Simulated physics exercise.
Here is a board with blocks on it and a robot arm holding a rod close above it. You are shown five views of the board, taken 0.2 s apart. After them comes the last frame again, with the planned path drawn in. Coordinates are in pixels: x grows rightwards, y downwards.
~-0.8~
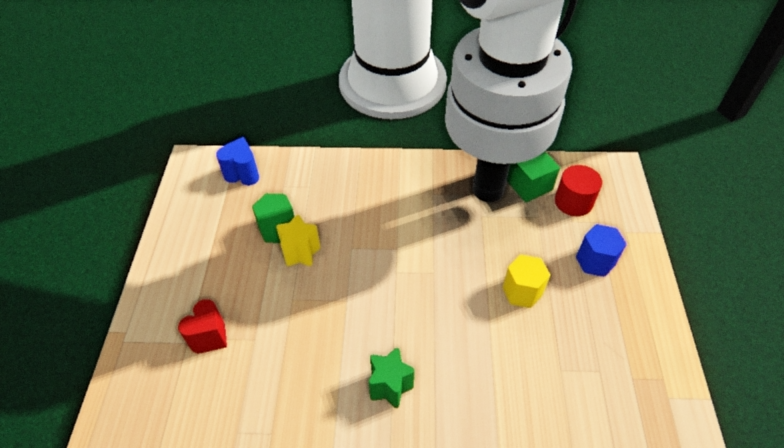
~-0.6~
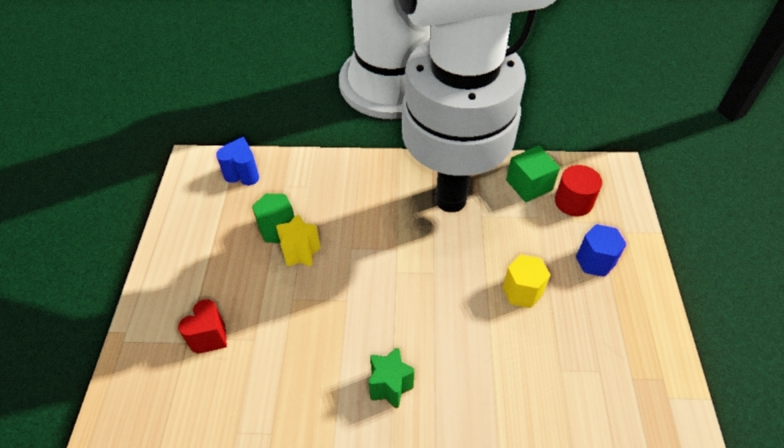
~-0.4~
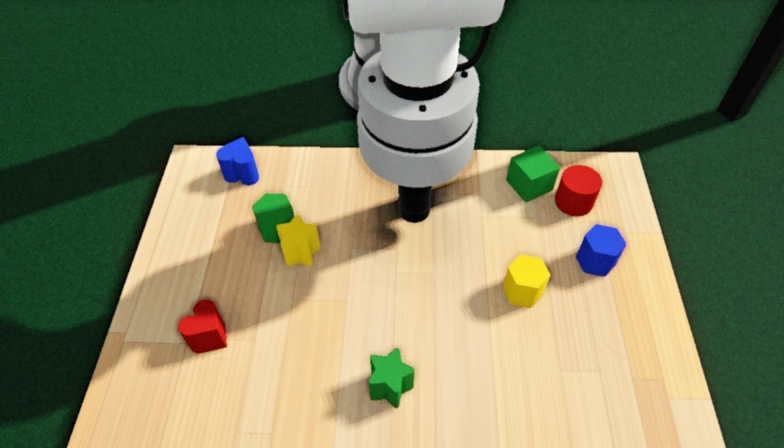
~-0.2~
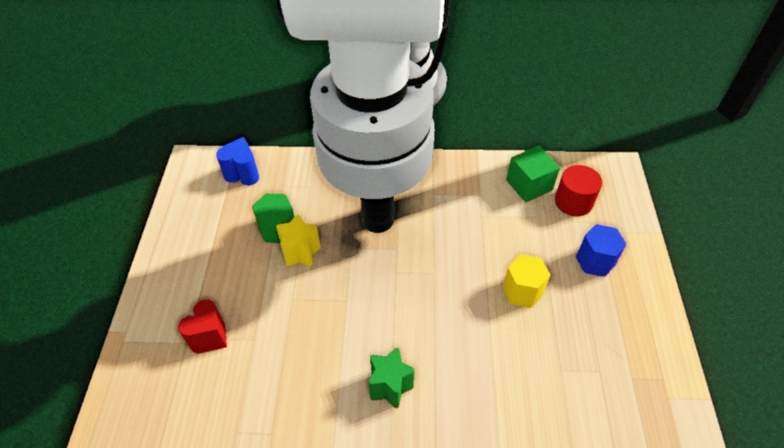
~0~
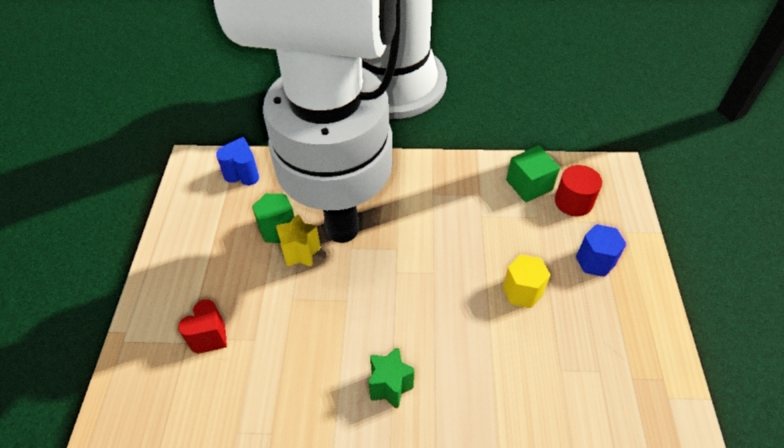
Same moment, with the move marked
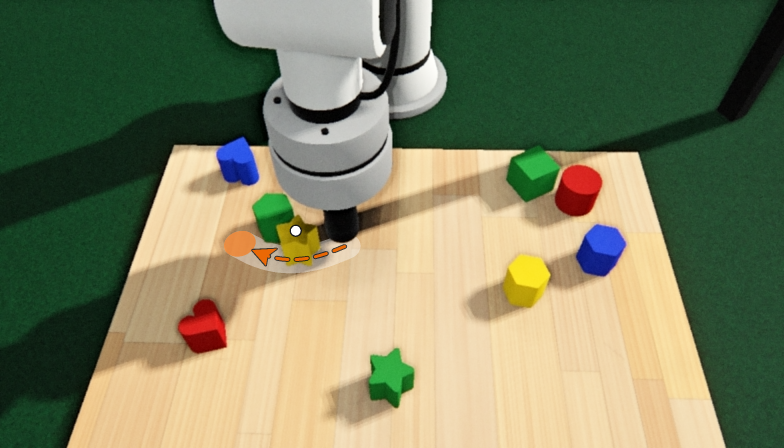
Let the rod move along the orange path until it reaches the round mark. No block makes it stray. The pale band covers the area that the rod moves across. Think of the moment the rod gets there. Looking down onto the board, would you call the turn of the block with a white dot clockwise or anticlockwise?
Looking down on the board, it turns counter-clockwise.
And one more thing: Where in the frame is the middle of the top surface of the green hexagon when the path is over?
If I read the scene right, the answer is (250, 196).
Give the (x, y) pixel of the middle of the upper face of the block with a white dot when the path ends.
My prediction: (201, 228).
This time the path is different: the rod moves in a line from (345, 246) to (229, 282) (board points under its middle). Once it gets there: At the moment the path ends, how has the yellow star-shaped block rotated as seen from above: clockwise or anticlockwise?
It rotates clockwise.
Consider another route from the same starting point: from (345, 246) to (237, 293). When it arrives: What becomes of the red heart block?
It will remain on its spot.
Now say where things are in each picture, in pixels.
In the first frame, rod's lower end (488, 192); green hexagon (272, 207); yellow star-shaped block (296, 231).
In the second frame, rod (451, 202); blocks still.
In the third frame, rod (414, 212); blocks still.
In the fourth frame, rod (378, 221); blocks still.
In the fifth frame, rod (343, 231); green hexagon (272, 207); yellow star-shaped block (296, 231).
Drawn move, from (345, 246) by way of (309, 258) and (271, 257) to (240, 244); the dot is on the yellow star-shaped block.
The first path, step by step. One third of the way, rod (304, 243); green hexagon (262, 205), turned 25° clockwise; yellow star-shaped block (270, 234).
Two thirds of the way, rod (266, 242); green hexagon (257, 205), turned 40° clockwise; yellow star-shaped block (233, 236), turned 20° anticlockwise.
At the end, rod (234, 228); green hexagon (250, 196), turned 90° clockwise; yellow star-shaped block (201, 228), turned 35° anticlockwise.
